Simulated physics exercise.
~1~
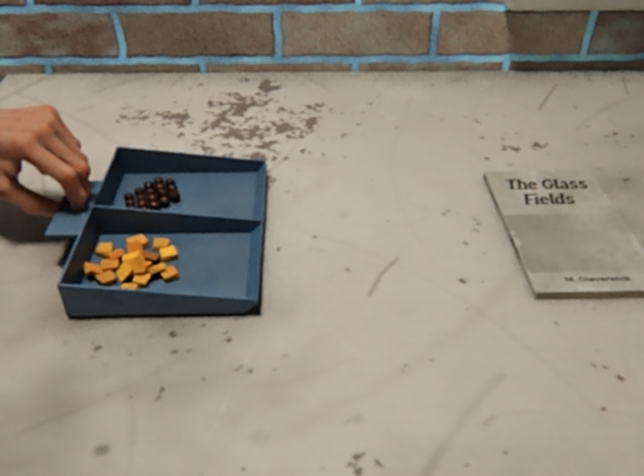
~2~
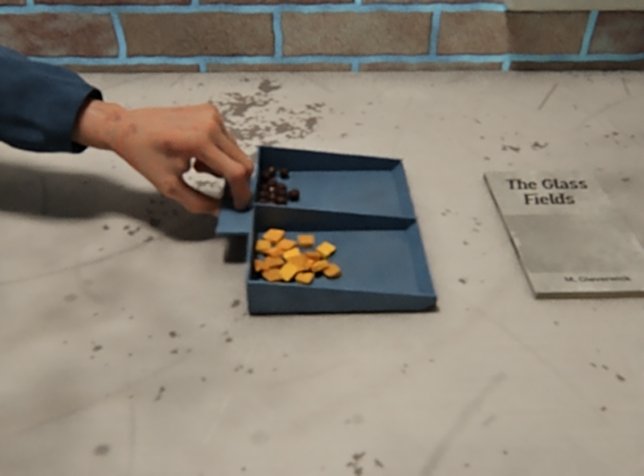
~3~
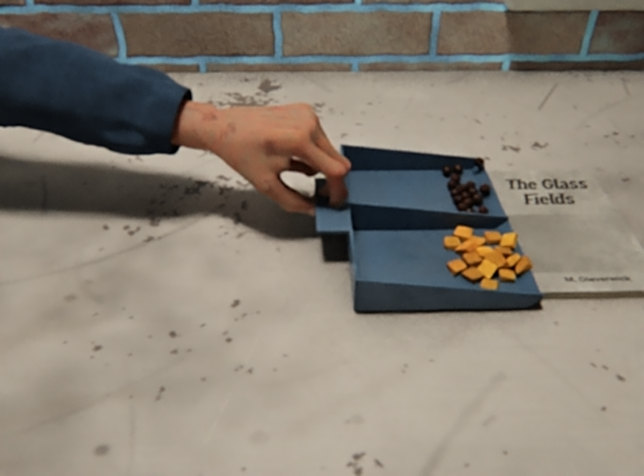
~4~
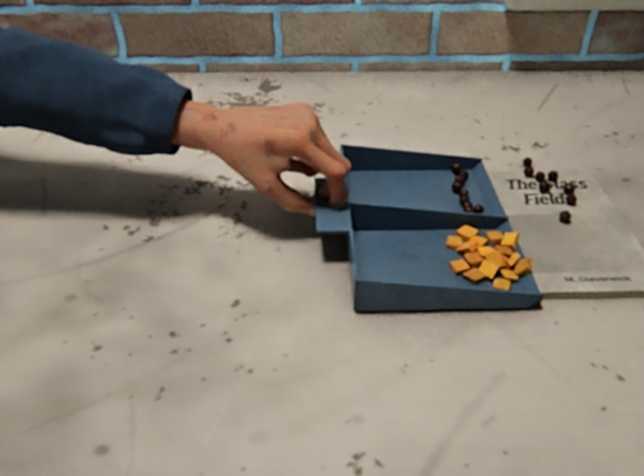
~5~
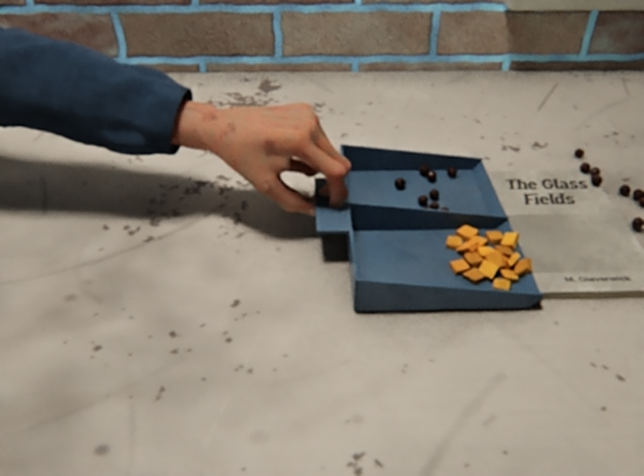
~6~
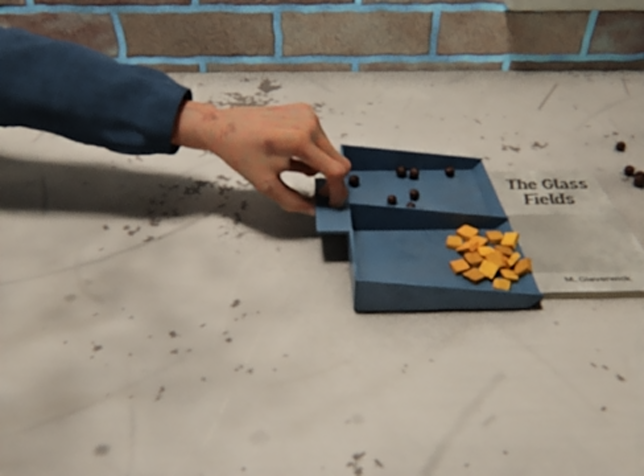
A hand pushed a blue divided tray right until it stopped against a thin grey book, and the orange cubes slid to the front and stayed inside, while roughly half the dark brown balls spilled over the rim, rolling across the book and away.
